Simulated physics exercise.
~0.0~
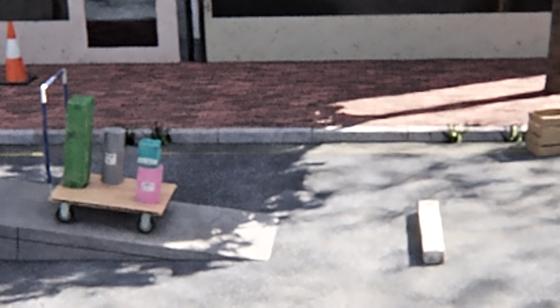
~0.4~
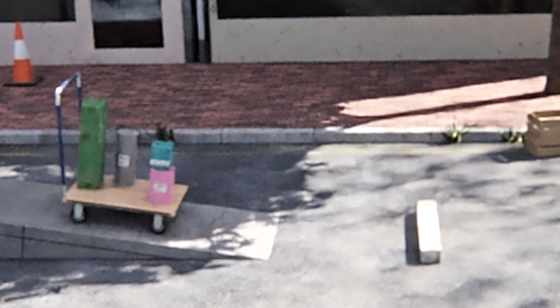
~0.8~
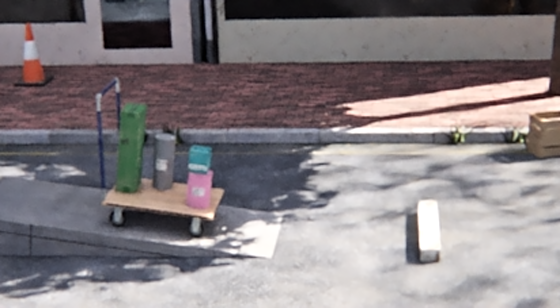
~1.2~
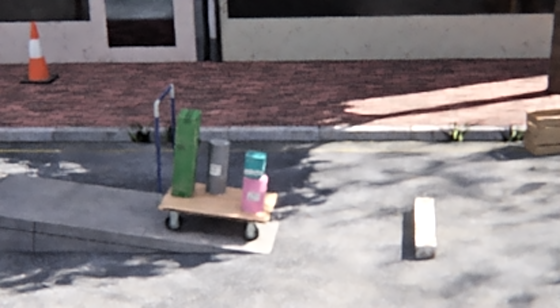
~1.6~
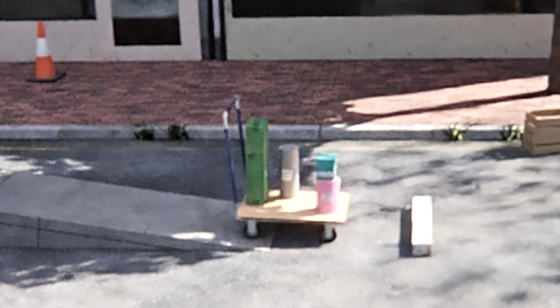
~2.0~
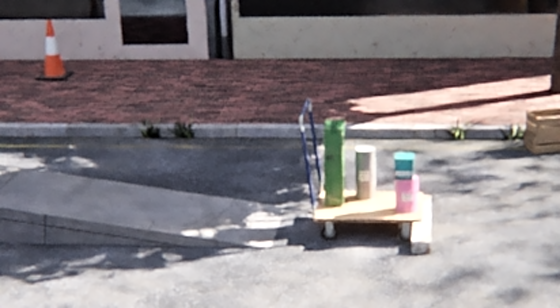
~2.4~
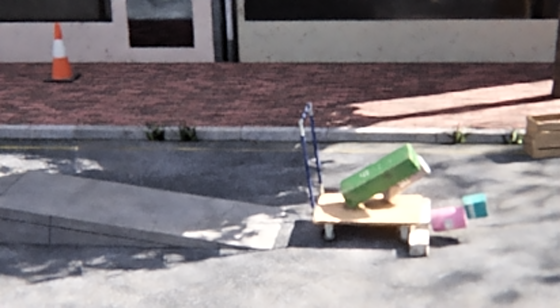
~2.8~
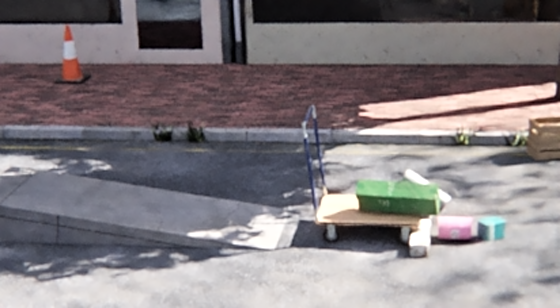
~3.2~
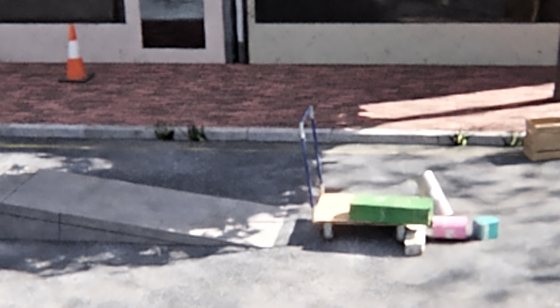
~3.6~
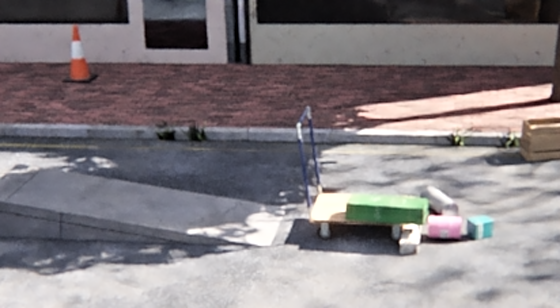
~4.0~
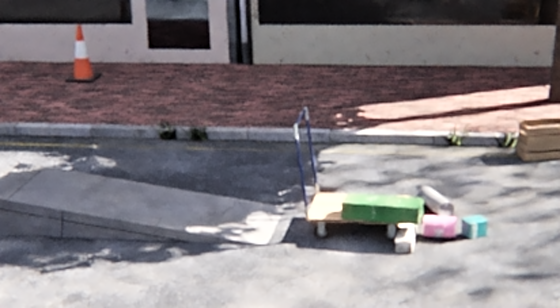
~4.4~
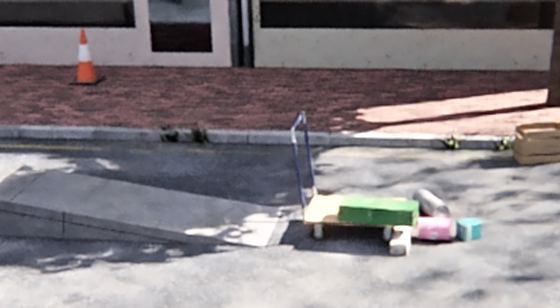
At the start, a flat trolley on a low grey ramp carries a tall green box, a grey canister and a pink canister with a turquoise box on top. It rolls down to the right, its load leaning with the slope, then levels out on the ground with everything still aboard. It reaches a pale kerb block and stops abruptly. The pink canister and turquoise box pitch off the front while the green box and grey canister tip forward. The green box ends lying on the deck, with the other three items on the ground beyond the block.
